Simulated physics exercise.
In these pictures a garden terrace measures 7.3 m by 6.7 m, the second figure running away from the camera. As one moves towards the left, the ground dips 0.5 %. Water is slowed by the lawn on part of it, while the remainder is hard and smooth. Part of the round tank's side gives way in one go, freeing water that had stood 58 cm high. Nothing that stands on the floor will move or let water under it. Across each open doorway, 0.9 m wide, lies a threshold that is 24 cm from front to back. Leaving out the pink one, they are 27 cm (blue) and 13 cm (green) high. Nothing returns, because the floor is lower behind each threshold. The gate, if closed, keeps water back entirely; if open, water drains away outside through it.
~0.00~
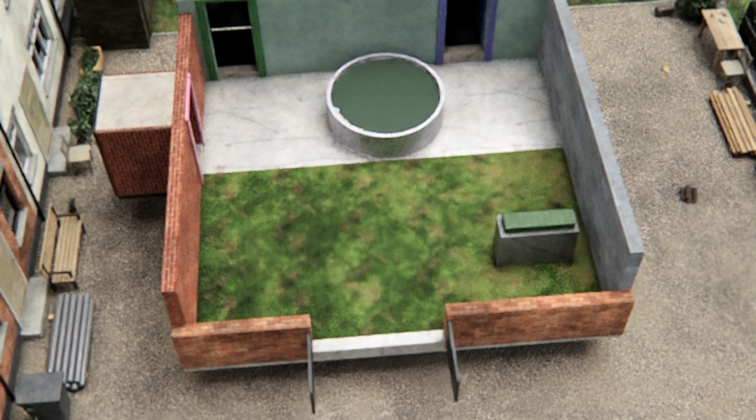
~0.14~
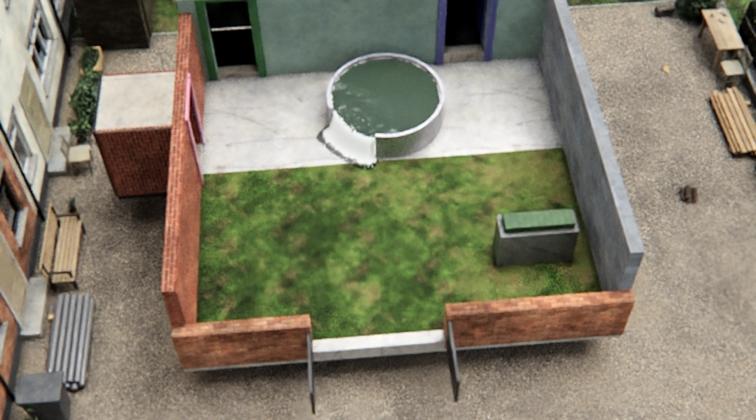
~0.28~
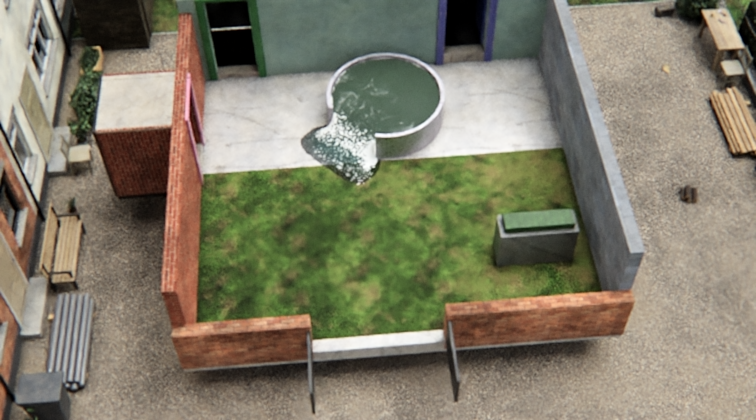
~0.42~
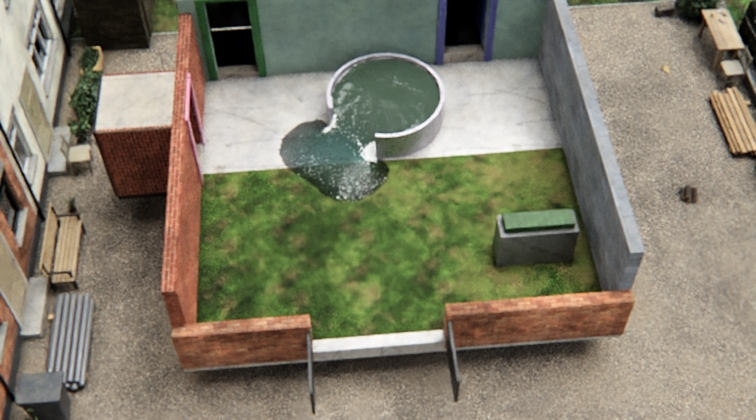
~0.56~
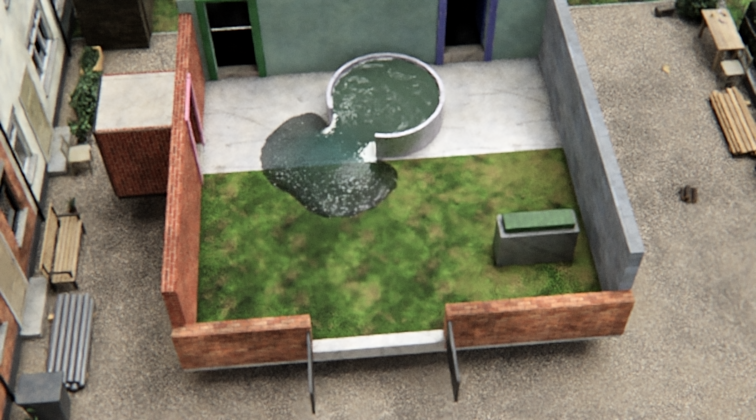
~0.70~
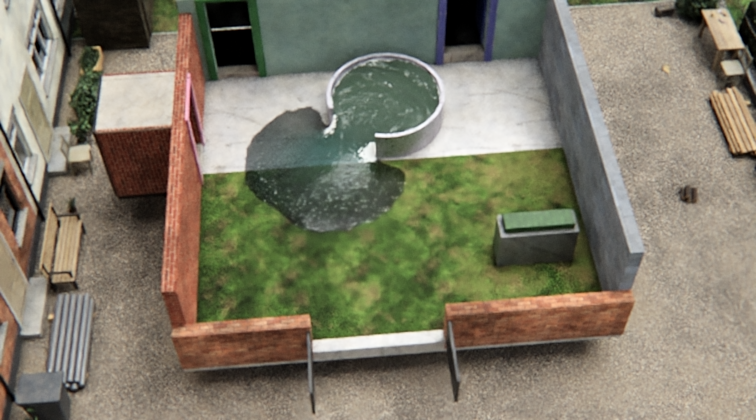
In a walled garden terrace, the round tank's side breaks and water spreads across paving and lawn.
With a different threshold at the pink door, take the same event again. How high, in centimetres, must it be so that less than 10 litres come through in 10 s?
It must be about 18 cm high.
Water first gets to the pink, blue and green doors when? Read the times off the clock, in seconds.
It reaches pink at 1.2 s, blue at 9.5 s, and green at 3.4 s.
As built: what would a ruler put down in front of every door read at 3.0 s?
Reading in centimetres: Pink = 16, blue = 0, green = 0.
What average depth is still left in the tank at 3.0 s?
Around 25 centimetres.
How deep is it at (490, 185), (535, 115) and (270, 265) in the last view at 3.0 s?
I'd read roughly 0, 0 and 7 cm there.
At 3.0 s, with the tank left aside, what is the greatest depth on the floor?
Around 18 centimetres.
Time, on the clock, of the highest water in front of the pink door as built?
Peak: Close to 2.0 s.
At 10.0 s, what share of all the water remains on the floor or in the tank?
About 86 in every hundred.
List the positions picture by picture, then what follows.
In the first picture, still water, 58 cm deep, in the round tank at (386, 96); the pink door at (194, 129) is dry.
In the second picture, the gap is at (350, 140), the front 0.3 m out at (365, 166); the back of the round tank holds 58 cm.
In the third picture, the front is at (360, 180), 0.7 m from the gap at (350, 141); 1.0 m2 of floor is wet, 58 cm left at the back.
In the fourth picture, the front is at (337, 196), 1.2 m from the gap at (350, 142); 2.3 m2 of floor is wet, 58 cm left at the back.
In the fifth picture, water pours out at (350, 142) and has run 1.7 m, to (316, 210); about 5 cm deep outside, 58 cm at the back.
In the sixth picture, water pours out at (350, 141) and has run 2.1 m, to (304, 225); about 4 cm deep outside, 57 cm at the back; the pink door at (194, 129), 3.0 m from the gap, is still 1.0 m from the nearest water.
After 1.4 s water covers 20 % of the floor, deepest (28 cm) near (345, 152); 8 cm at the pink door, 0 litres in over its 9 cm threshold.
After 3.0 s water covers 40 % of the floor, deepest (18 cm) near (203, 169); 16 cm at the pink door, 48 litres in over its 9 cm threshold.
After 10.0 s water covers 75 % of the floor, deepest (9 cm) near (205, 92); 7 cm at the pink door, 83 litres in over its 9 cm threshold.
At the pink door as built, the water arrived by 1.3 s and peaked near 20 cm at 2.0 s.
With a threshold of 14.5 cm, 23 litres would have come in within the 10 s; with 20.5 cm, 4 litres. So under 10 litres takes about 18 cm.
